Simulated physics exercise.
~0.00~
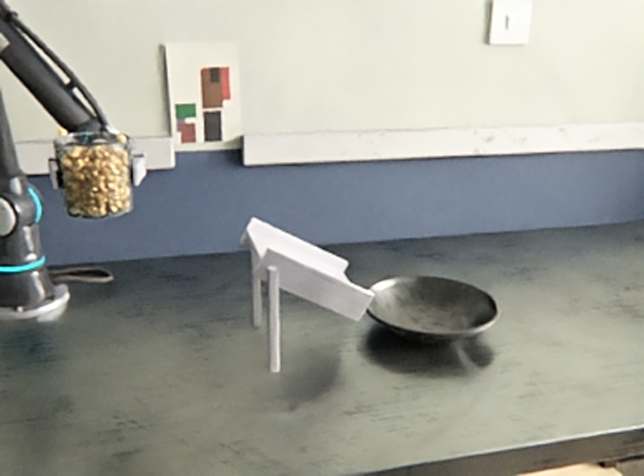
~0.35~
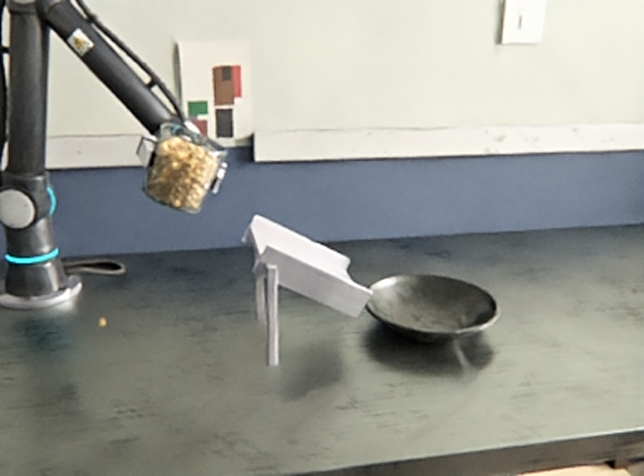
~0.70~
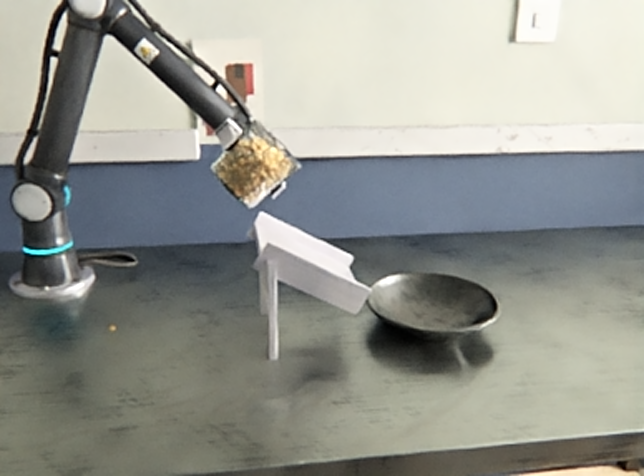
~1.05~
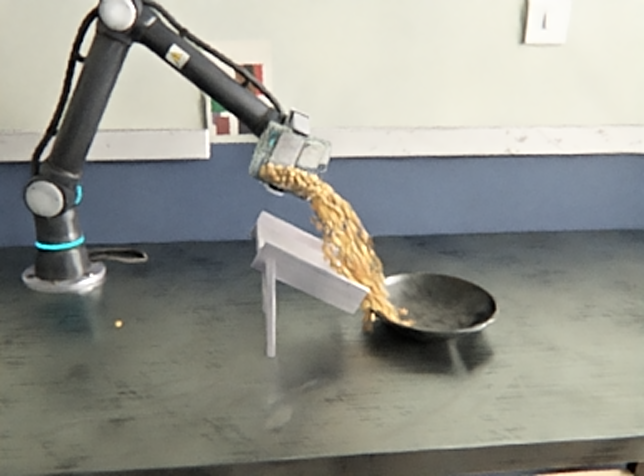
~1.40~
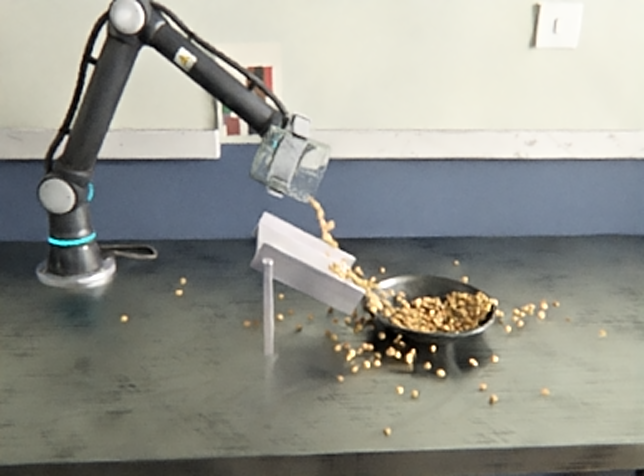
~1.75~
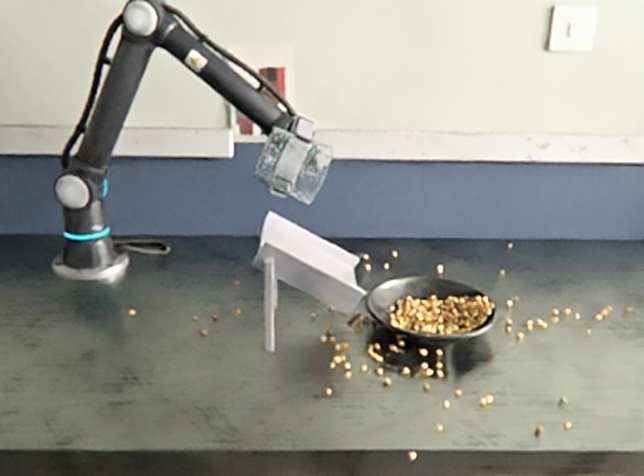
Robot arm moving right and tipping a clear cup of chickpeas over a white chute, filling a dark bowl and scattering many across the table.
